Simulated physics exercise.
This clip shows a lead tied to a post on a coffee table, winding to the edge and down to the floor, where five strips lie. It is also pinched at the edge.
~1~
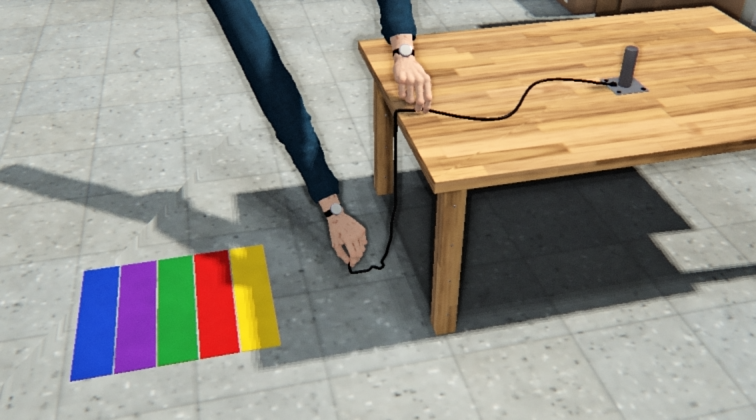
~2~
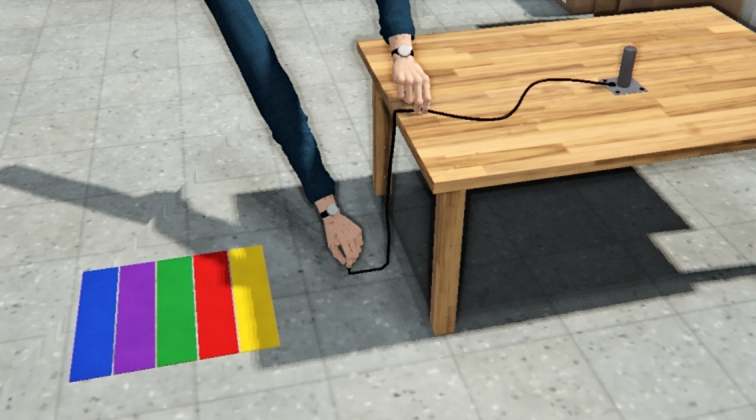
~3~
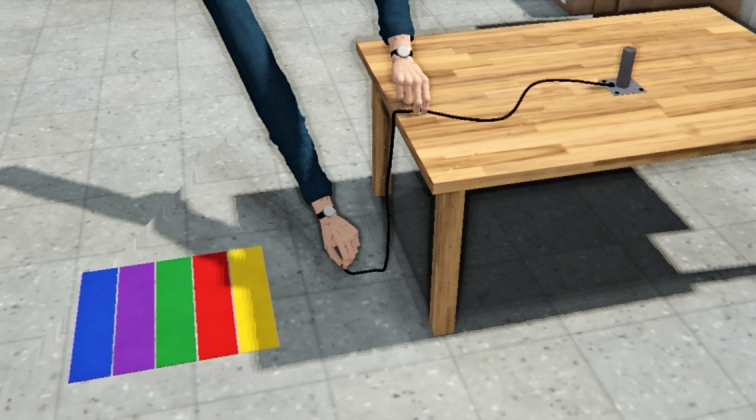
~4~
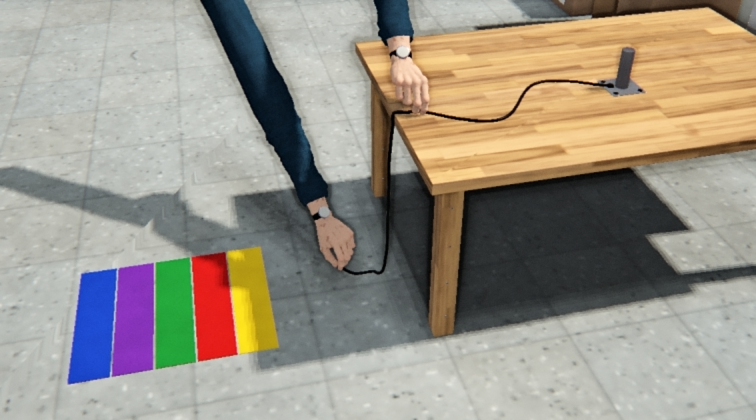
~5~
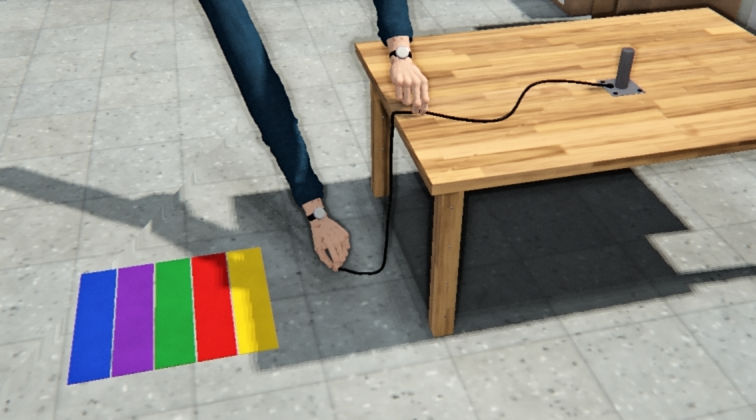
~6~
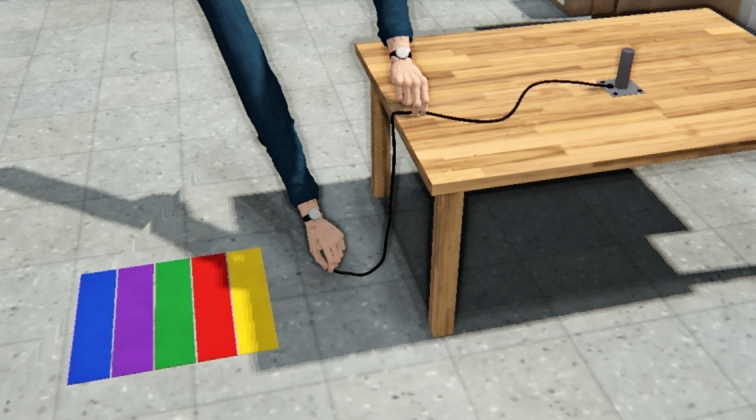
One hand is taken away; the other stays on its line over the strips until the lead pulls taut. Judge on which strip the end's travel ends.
Its travel ends on the green strip.
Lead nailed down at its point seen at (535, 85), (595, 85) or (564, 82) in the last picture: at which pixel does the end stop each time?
(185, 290); (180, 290); (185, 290).
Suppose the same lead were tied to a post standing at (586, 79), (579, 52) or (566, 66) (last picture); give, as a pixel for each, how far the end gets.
Somewhere near (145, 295), (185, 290) and (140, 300), in that order.
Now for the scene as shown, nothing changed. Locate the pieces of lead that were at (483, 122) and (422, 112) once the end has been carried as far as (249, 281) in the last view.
Point 1 - (439, 112); point 2 - (390, 136).
A little later, end near (249, 281); over yellow.
Next, end near (202, 288); over red.
When it is tight, end near (176, 292); over green. It halts on the green strip.
